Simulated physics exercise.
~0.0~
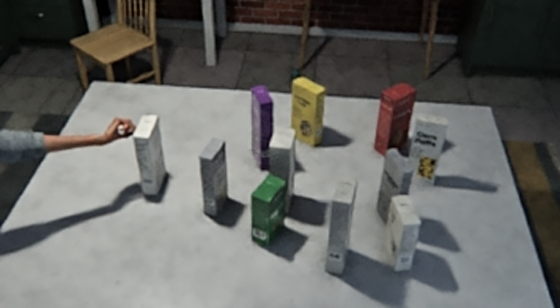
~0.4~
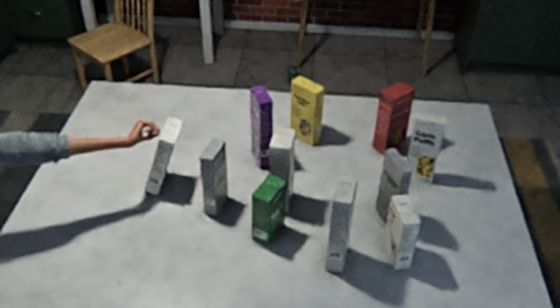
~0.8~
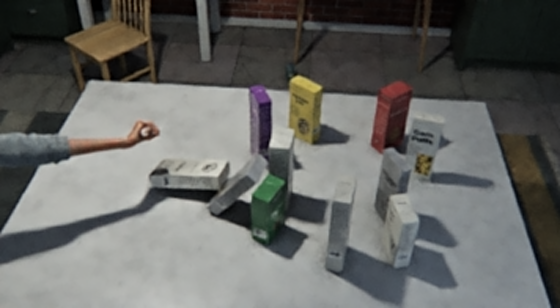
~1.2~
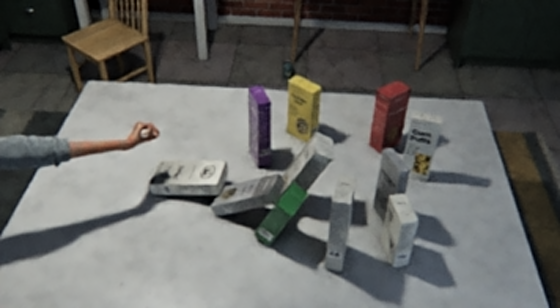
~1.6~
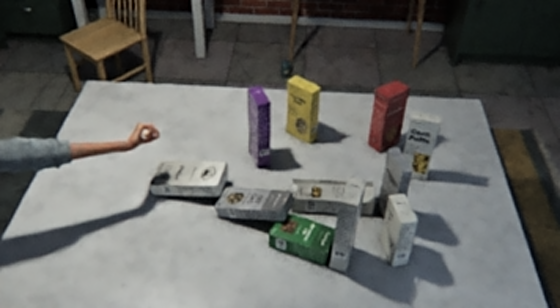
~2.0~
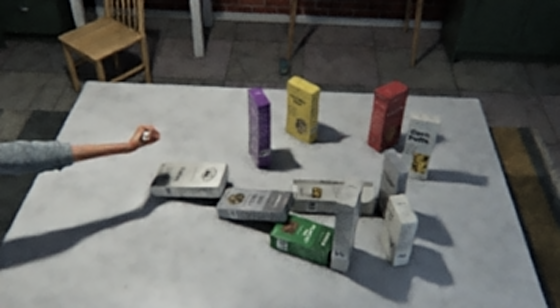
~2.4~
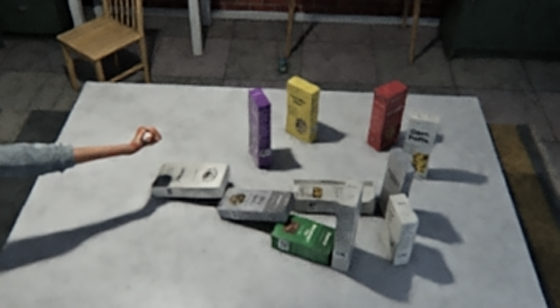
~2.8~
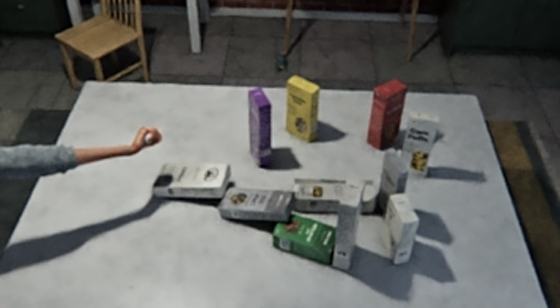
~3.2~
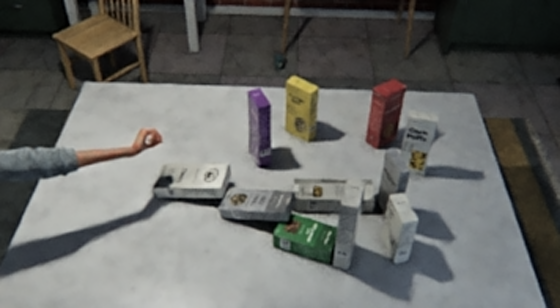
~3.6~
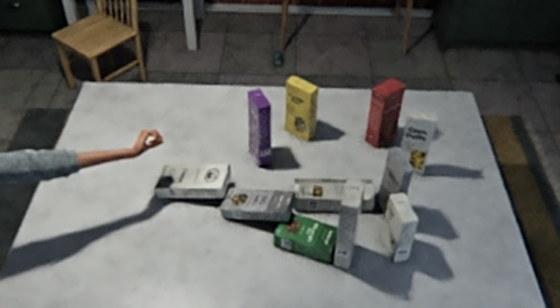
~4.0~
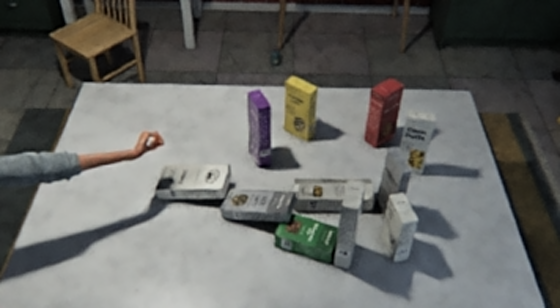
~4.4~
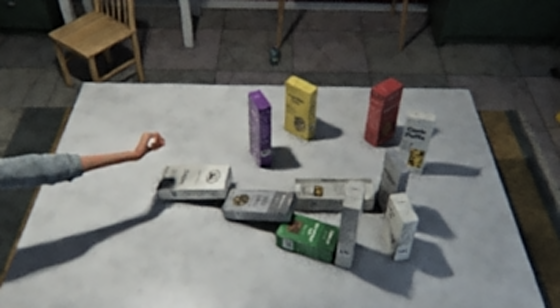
A hand tipped over a white box on a table, and it knocked down a gray one, which toppled the green box and another pale one beside it. The rest, including the yellow, red and purple boxes, were still standing at the end.
